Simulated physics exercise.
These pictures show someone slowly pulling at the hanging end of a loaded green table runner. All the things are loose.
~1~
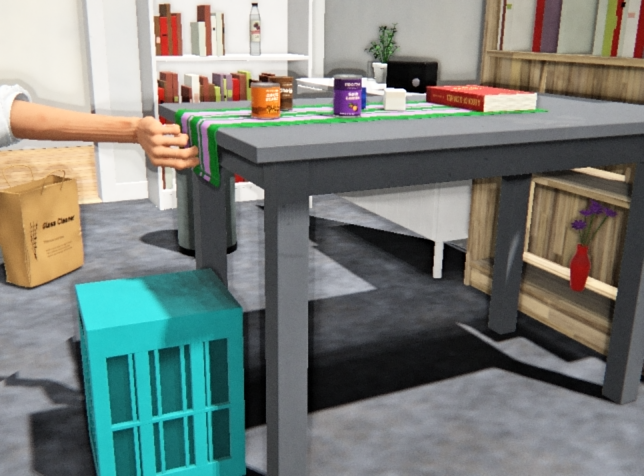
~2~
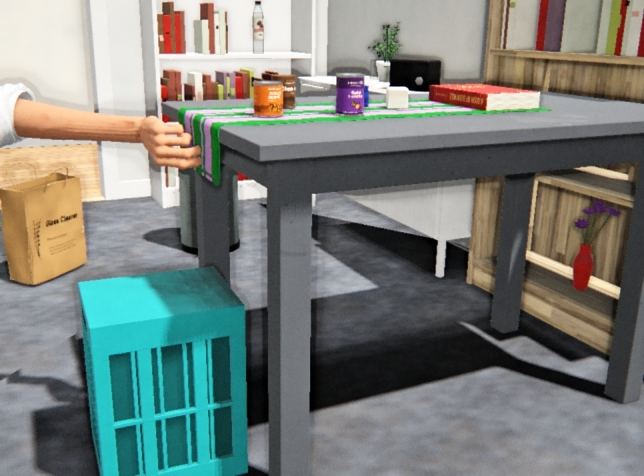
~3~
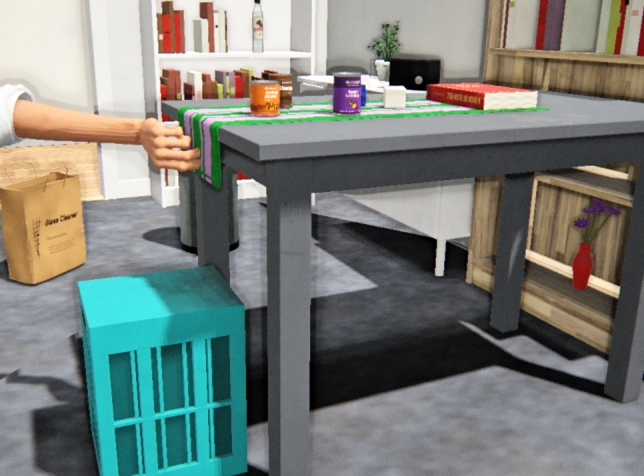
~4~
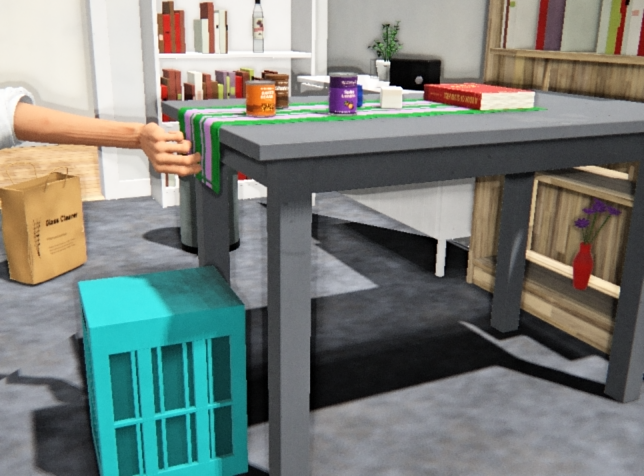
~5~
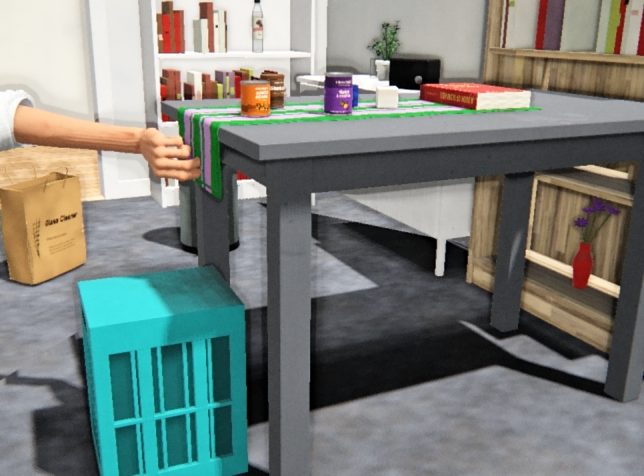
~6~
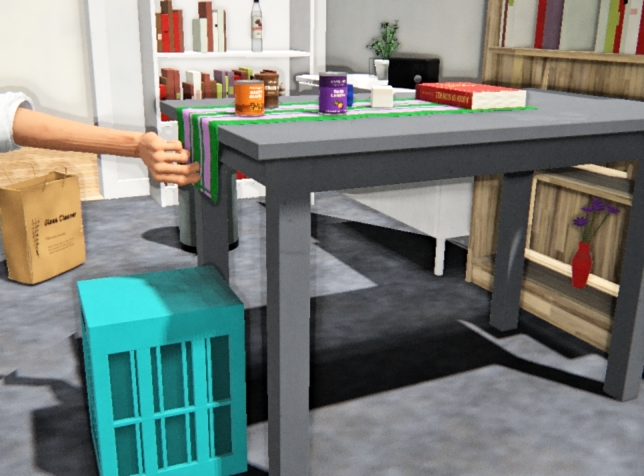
A green striped runner slides slowly left over the edge of a gray table as a hand pulls its hanging end downward, carrying the orange and purple cans, small cubes and a red book slightly left with it.
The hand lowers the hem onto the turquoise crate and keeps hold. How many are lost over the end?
The answer is two.
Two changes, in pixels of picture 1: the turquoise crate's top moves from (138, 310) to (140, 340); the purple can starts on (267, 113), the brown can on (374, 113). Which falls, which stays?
The purple can goes over; the brown can remains up.
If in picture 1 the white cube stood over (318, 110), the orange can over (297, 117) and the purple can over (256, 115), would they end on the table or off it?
The white cube stays on; the orange can goes over; the purple can is carried off.
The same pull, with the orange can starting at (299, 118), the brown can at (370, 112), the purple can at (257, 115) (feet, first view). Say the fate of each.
The orange can tumbles off; the brown can survives; the purple can comes down.
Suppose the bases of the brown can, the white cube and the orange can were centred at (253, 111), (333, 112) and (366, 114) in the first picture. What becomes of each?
The brown can is carried off, the white cube survives, the orange can does not fall.
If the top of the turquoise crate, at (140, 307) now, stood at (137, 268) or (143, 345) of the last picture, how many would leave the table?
The count: 1 and 3.
Early on, hem near (199, 243); orange can gone.
Midway, hem on the crate; orange can and brown can gone.
Finally, hem on the crate; orange can and brown can gone. Over the edge go two.
